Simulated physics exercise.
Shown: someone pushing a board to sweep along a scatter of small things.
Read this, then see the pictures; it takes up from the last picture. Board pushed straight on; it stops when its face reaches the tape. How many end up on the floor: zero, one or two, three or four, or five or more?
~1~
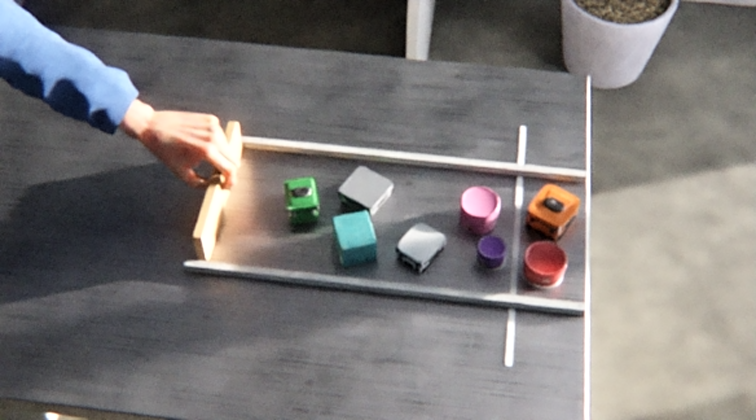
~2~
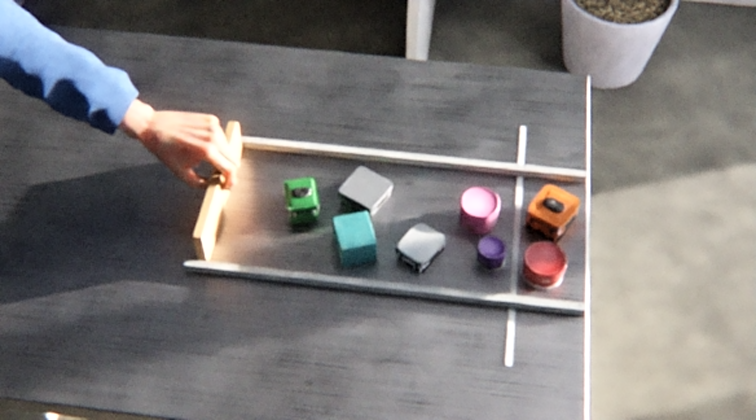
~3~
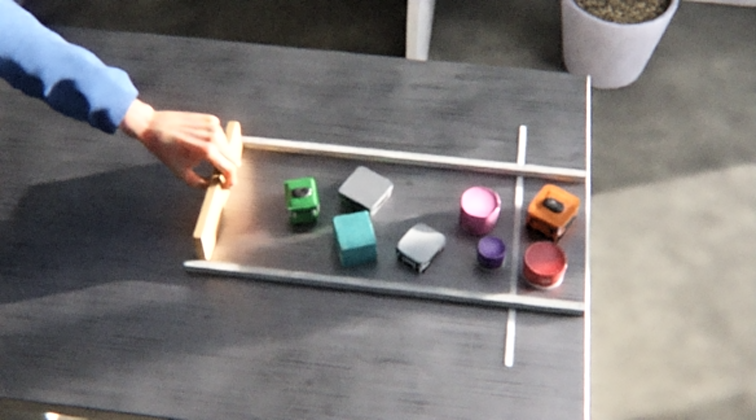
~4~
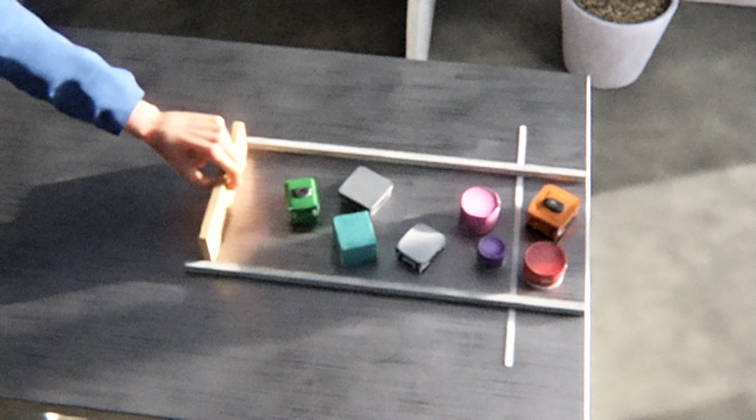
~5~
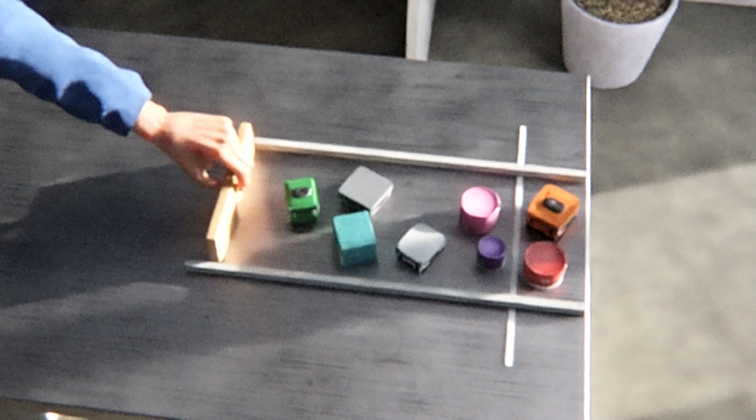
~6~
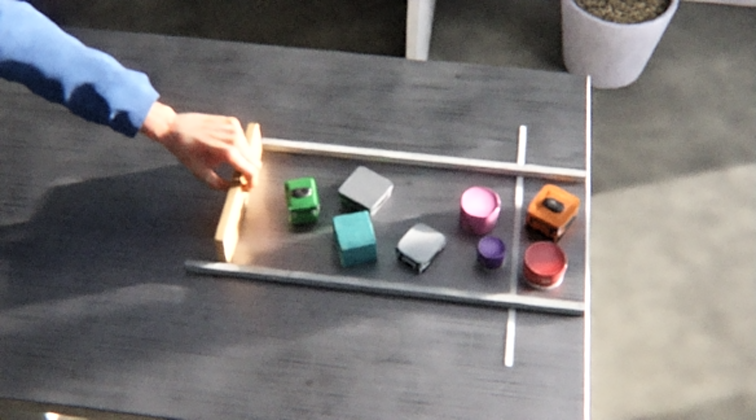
Three or four.
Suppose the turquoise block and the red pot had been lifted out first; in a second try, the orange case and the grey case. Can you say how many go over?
First try: 1 fallen; other try: 2.
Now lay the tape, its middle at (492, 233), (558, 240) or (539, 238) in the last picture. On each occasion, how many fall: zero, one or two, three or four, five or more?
In order of the three spots, it's just one or two, then 5 or more, then 3 or 4.
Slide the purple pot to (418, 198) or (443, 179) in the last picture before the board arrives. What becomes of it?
The purple pot stays in place, then stays in place.
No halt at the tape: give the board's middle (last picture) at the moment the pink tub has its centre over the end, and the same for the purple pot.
For the pink tub, about (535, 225); for the purple pot, about (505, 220).
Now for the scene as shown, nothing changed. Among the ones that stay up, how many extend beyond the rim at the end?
Expected count: 0.
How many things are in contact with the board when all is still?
Well, it touches 3.
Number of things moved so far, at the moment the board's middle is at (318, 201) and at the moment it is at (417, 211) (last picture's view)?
2 and 5.
A little later, none off yet; orange case at rest near (553, 213); red pot at rest near (544, 265); purple pot at rest near (491, 253).
When it is over, the number that fall off is three or four; down, purple pot, red pot and orange case.
